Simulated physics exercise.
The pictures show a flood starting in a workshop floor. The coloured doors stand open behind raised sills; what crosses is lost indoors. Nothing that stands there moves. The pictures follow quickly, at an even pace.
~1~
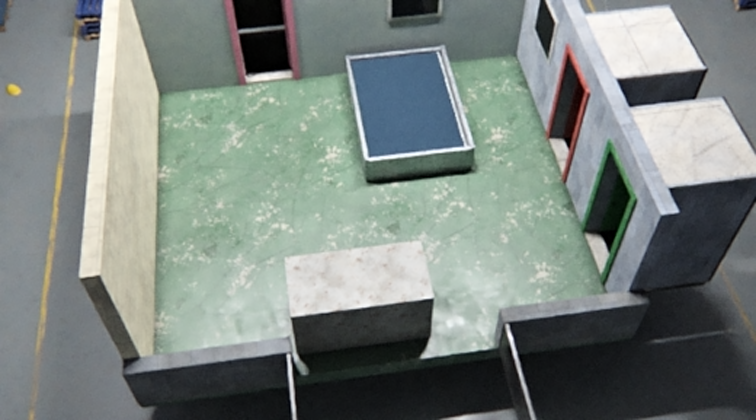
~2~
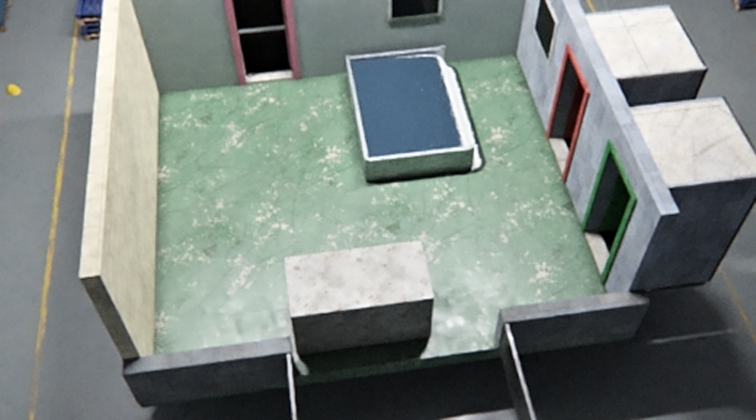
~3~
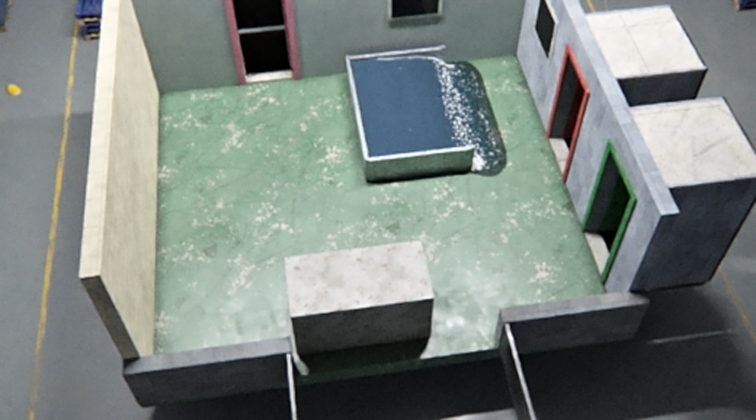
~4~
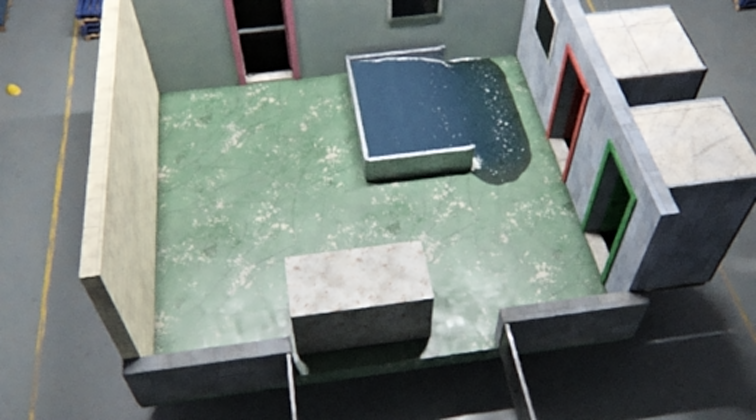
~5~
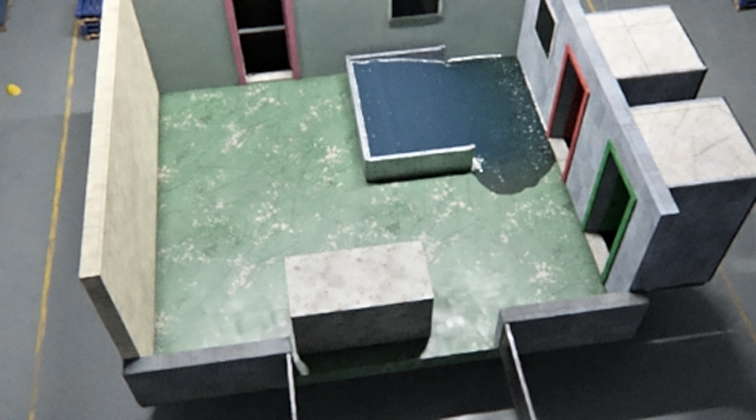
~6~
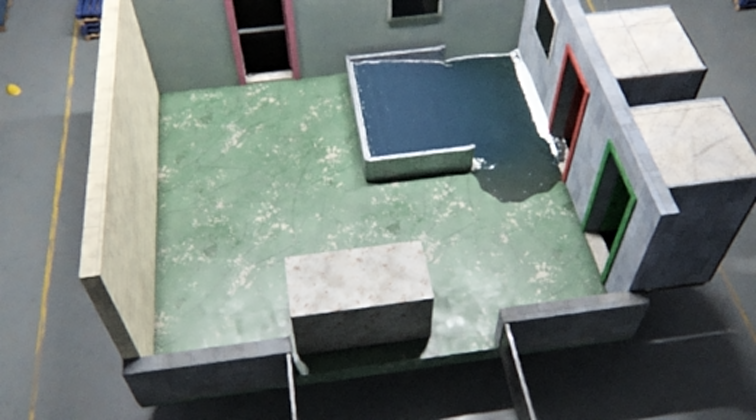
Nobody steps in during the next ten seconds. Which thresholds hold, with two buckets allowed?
In the end: The pink door holds within the limit; the green door floods; the red door floods.
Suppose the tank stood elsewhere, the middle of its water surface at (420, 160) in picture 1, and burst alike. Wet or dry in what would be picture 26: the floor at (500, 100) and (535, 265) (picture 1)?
In turn: Covered, under water.
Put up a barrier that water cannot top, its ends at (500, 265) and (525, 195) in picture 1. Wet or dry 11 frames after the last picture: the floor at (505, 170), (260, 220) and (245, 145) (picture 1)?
In turn: Flooded, clear, not flooded.
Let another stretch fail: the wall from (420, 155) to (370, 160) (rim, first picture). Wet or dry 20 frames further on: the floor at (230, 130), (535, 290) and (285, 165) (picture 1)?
One after the other: Free of water, wet, not flooded.
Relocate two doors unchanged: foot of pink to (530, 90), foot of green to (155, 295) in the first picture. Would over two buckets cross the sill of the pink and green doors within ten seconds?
Pink door passes that mark, green door keeps below it.
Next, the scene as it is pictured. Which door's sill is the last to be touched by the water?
The pink door.
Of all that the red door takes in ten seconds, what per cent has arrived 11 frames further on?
Roughly 45 per cent.
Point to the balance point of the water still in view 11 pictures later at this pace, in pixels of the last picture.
Close to (472, 115).
A moment on, water covers 15 % of the floor; the pink door not reached, the green door not reached, the red door over two buckets in.
Next, water covers 15 % of the floor; the pink door not reached, the green door wet at the sill, nothing in, the red door far over two buckets in.
Then, water covers 35 % of the floor; the pink door wet at the sill, nothing in, the green door wet at the sill, nothing in, the red door far over two buckets in.
Later, water covers 40 % of the floor; the pink door wet at the sill, nothing in, the green door under two buckets in, the red door far over two buckets in.
In the end, water covers 55 % of the floor; the pink door wet at the sill, nothing in, the green door over two buckets in, the red door far over two buckets in.
